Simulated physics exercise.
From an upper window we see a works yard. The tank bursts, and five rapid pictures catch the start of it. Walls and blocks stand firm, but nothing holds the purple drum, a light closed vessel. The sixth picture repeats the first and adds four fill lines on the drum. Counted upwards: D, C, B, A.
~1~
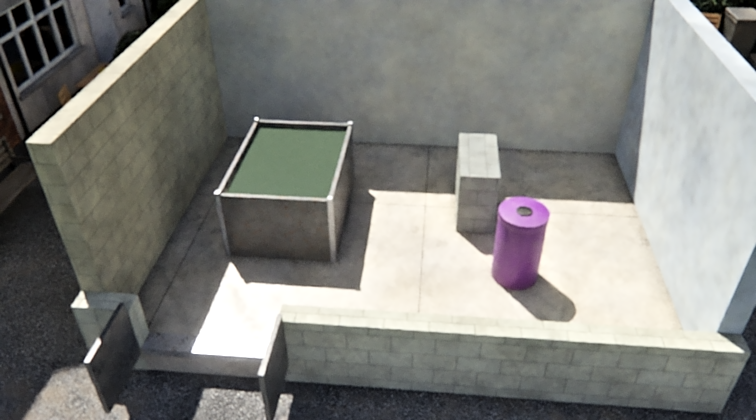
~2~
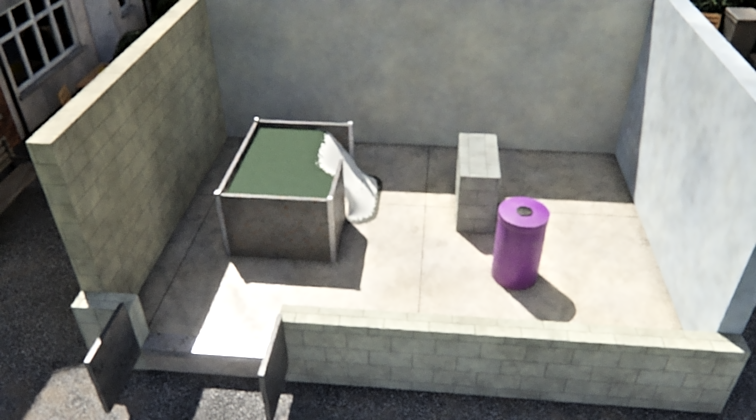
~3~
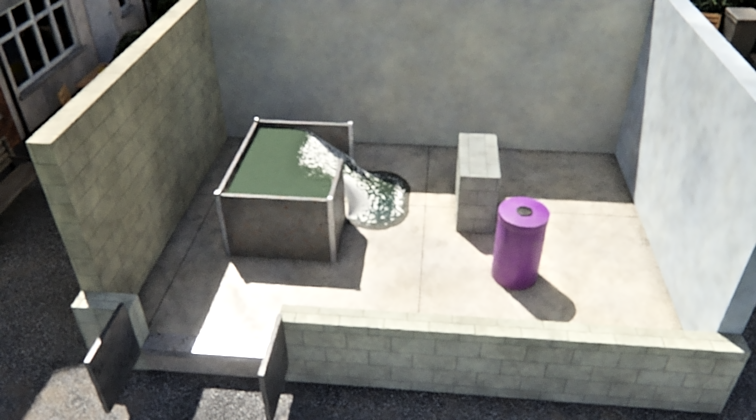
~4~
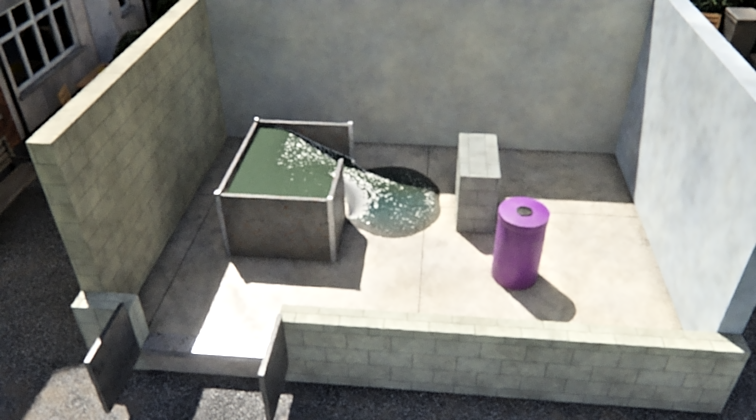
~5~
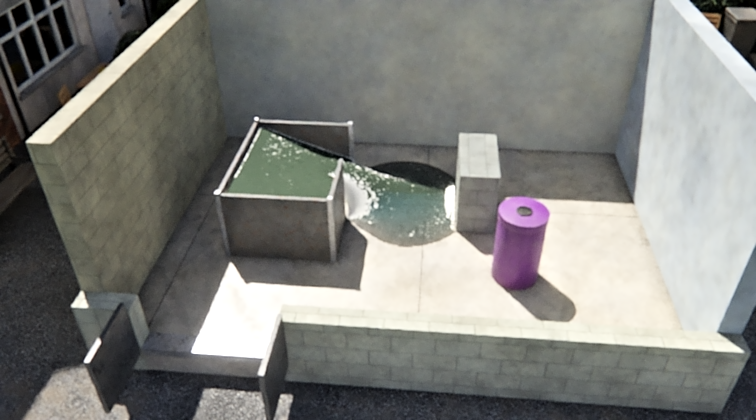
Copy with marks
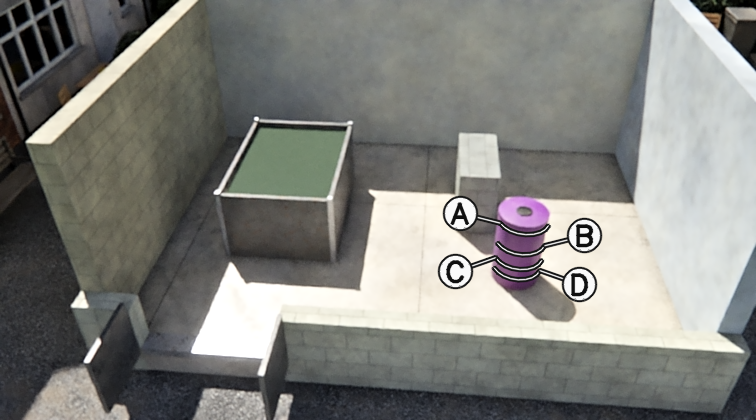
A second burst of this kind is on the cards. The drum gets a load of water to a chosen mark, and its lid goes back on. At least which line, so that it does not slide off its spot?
It is D.
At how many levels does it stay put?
All of the four.
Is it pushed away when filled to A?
No, that is safe.
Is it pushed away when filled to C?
No, that is safe.
In white, A at (525, 234); B at (522, 254); C at (519, 269); D at (518, 279); from the bottom up D, C, B, A.
Choosing A, it does not move.
Choosing B, it does not move.
Choosing C, it does not move.
Choosing D, it does not move.
